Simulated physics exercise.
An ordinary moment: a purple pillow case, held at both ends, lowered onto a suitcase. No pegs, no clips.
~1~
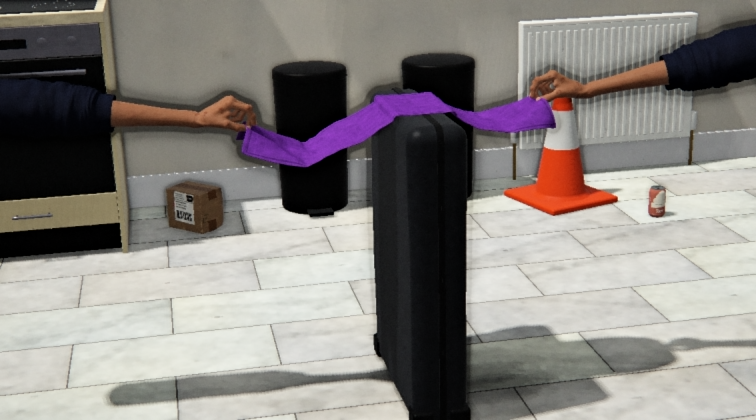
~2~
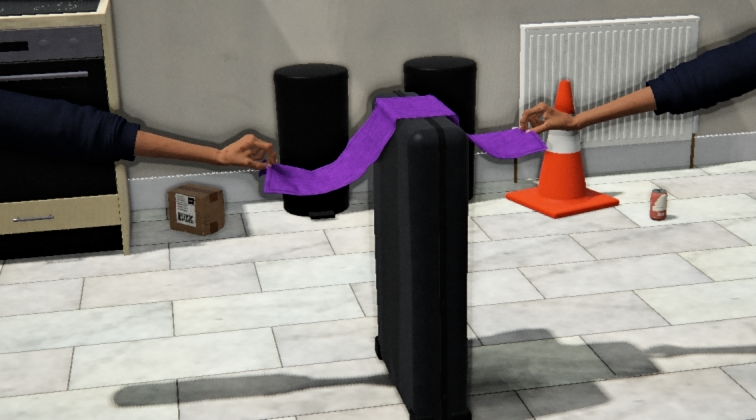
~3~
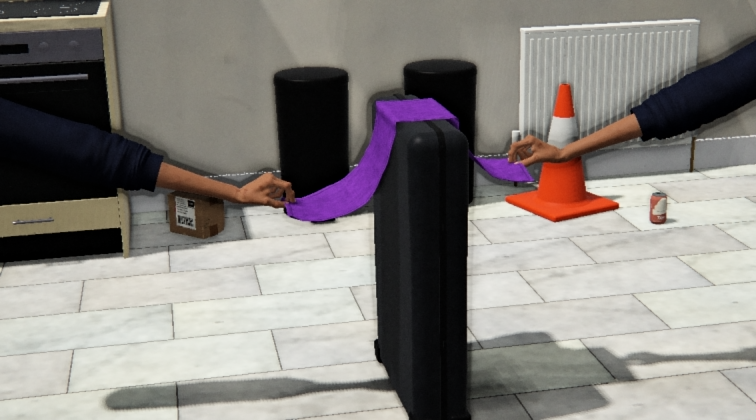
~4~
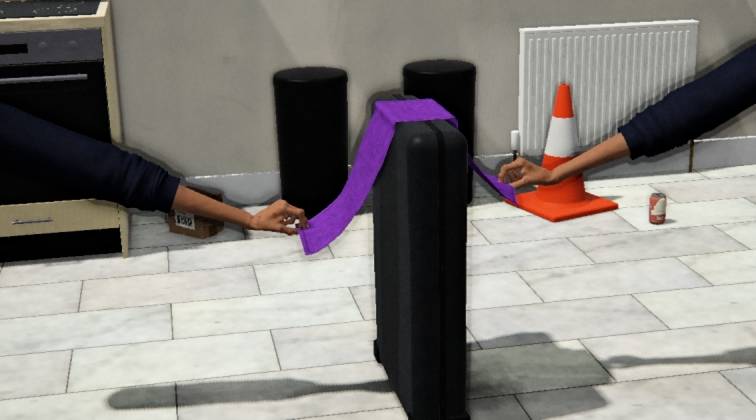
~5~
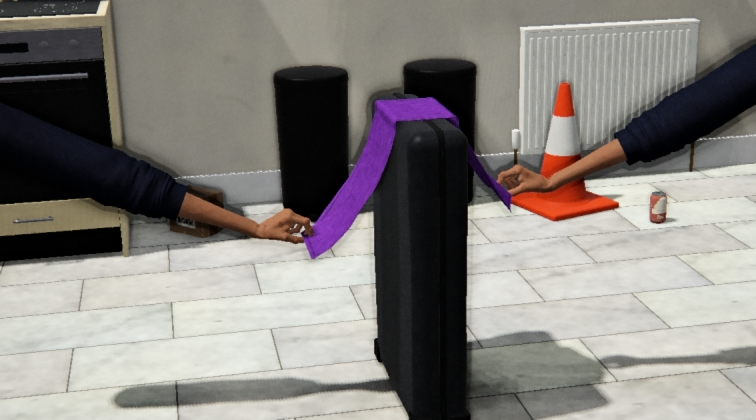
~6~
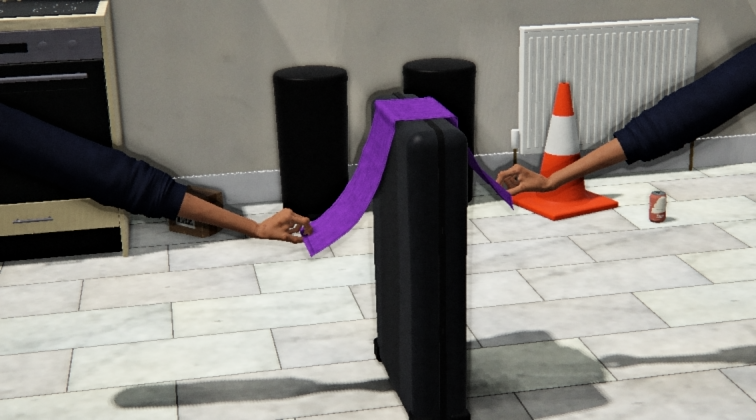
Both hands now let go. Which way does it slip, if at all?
The purple pillow case hangs there.
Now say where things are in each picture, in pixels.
In the first frame, left end (247, 155); right end (552, 128); top of the suitcase (440, 132).
In the second frame, left end (269, 193); right end (543, 150).
In the third frame, left end (295, 218); right end (530, 182); top of the suitcase (441, 139).
In the fourth frame, left end (311, 254); right end (515, 203).
In the fifth frame, left end (316, 257); right end (509, 209).
In the sixth frame, left end (316, 254); right end (510, 207); both sides about alike.
Then, 0.16 s on from there, pillow case hanging on both sides, left end near (323, 256), right end near (489, 204).
Then, 0.26 s on from there, pillow case hanging on both sides, left end near (363, 265), right end near (456, 217).
Then, 0.64 s on from there, pillow case hanging on both sides, left end near (389, 266), right end near (445, 218).
In the end, pillow case hanging on both sides, left end near (389, 266), right end near (445, 218). The purple pillow case keeps its place.
